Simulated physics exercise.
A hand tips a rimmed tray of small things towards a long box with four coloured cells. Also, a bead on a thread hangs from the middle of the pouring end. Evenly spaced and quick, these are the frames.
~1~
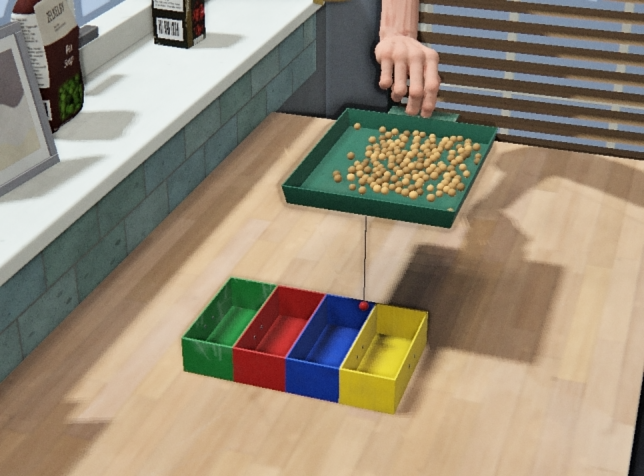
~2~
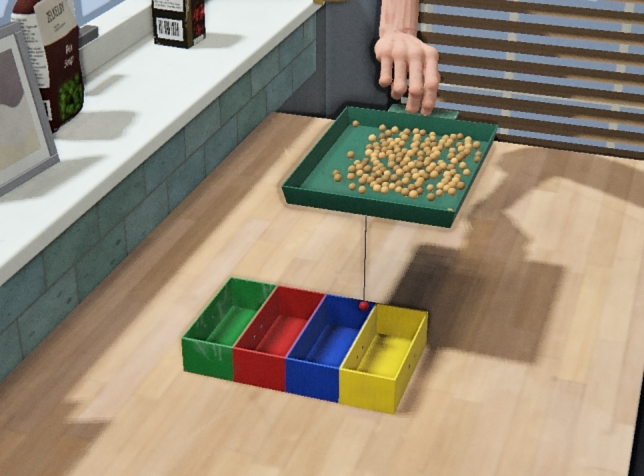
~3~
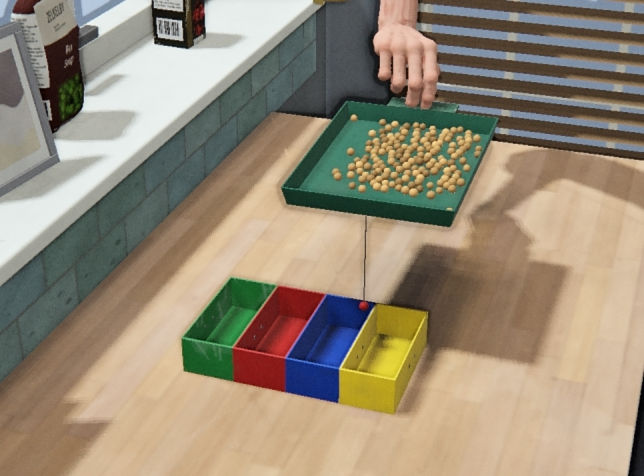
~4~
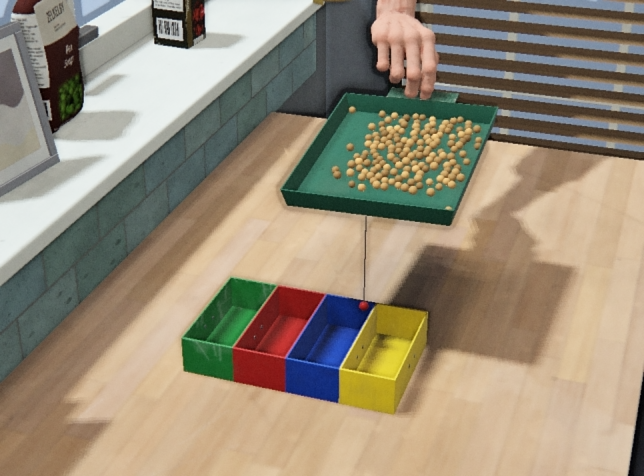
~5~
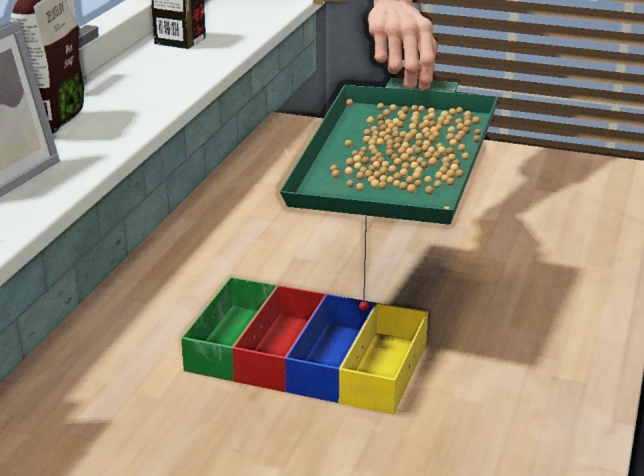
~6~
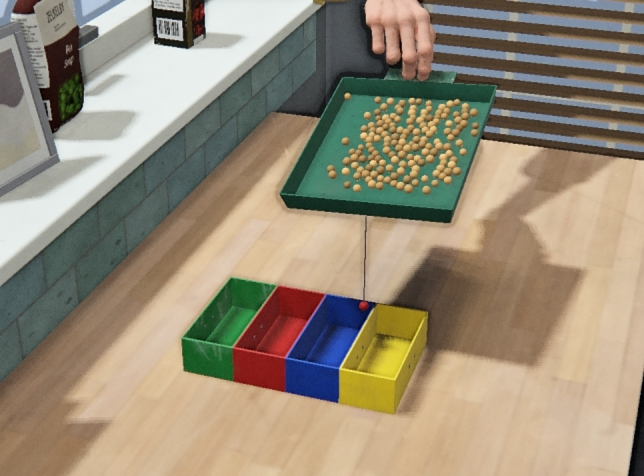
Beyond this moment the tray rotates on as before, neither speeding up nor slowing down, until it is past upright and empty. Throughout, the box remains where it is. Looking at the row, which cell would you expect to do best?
I would expect the red cell to do best.
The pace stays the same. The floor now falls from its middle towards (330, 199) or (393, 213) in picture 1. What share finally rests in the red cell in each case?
Somewhere close to 80 % the first time, 0 % the second.
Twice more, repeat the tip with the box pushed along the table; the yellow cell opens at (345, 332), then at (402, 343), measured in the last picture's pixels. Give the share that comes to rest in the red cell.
Around 10 and around 60 per cent, in that order.
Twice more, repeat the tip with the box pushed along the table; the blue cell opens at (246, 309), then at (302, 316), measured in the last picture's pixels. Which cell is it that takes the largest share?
The answer is yellow for the first try and the blue one for the second.
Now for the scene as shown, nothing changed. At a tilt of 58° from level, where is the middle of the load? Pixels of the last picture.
I'd mark the middle close to (335, 195).
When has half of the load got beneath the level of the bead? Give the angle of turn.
95°, roughly.
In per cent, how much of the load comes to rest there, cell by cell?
The green cell gets about 10, the red cell about 60, the blue cell about 20 and the yellow cell about 0.
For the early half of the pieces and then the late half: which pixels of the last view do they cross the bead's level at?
I'd say around (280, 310) at first, then around (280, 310).
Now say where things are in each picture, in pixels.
The first frame shows corners of the pouring end at (287, 184) and (451, 209), level; middle of the load at (416, 164), round wooden beads; bead on its thread at (364, 306); green cell at (208, 356); red cell at (259, 366); blue cell at (312, 377); yellow cell at (367, 388).
The second frame shows corners of the pouring end at (287, 185) and (451, 209), level; middle of the load at (416, 163).
The third frame shows corners of the pouring end at (286, 186) and (451, 208), tipped barely, lowest at the left corner; middle of the load at (416, 159).
The fourth frame shows corners of the pouring end at (286, 188) and (450, 208), tipped a little, lowest at the left corner; middle of the load at (416, 153).
The fifth frame shows corners of the pouring end at (285, 190) and (449, 207), tipped a little, lowest at the left corner; middle of the load at (415, 148).
The sixth frame shows corners of the pouring end at (285, 192) and (449, 206), tipped a little, lowest at the left corner; middle of the load at (412, 145), all on the move; green cell at (208, 356); red cell at (259, 366); blue cell at (312, 377); yellow cell at (367, 388).
Soon, tray tipped steeply; nearly all on the tray; a small part falling or outside the box.
A while on, tray tipped right over; about a quarter on the tray; about a third in the red cell; a small part in the blue cell; a small part in the green cell; a stray few in the yellow cell; about a quarter falling or outside the box.
Towards the end, tray tipped past a quarter turn; about two thirds in the red cell; about a quarter in the blue cell; a small part in the green cell; a stray few in the yellow cell; a small part falling or outside the box.
Finally, tray tipped past a quarter turn; about two thirds in the red cell; about a quarter in the blue cell; a small part in the green cell; a stray few in the yellow cell; a small part outside the box.
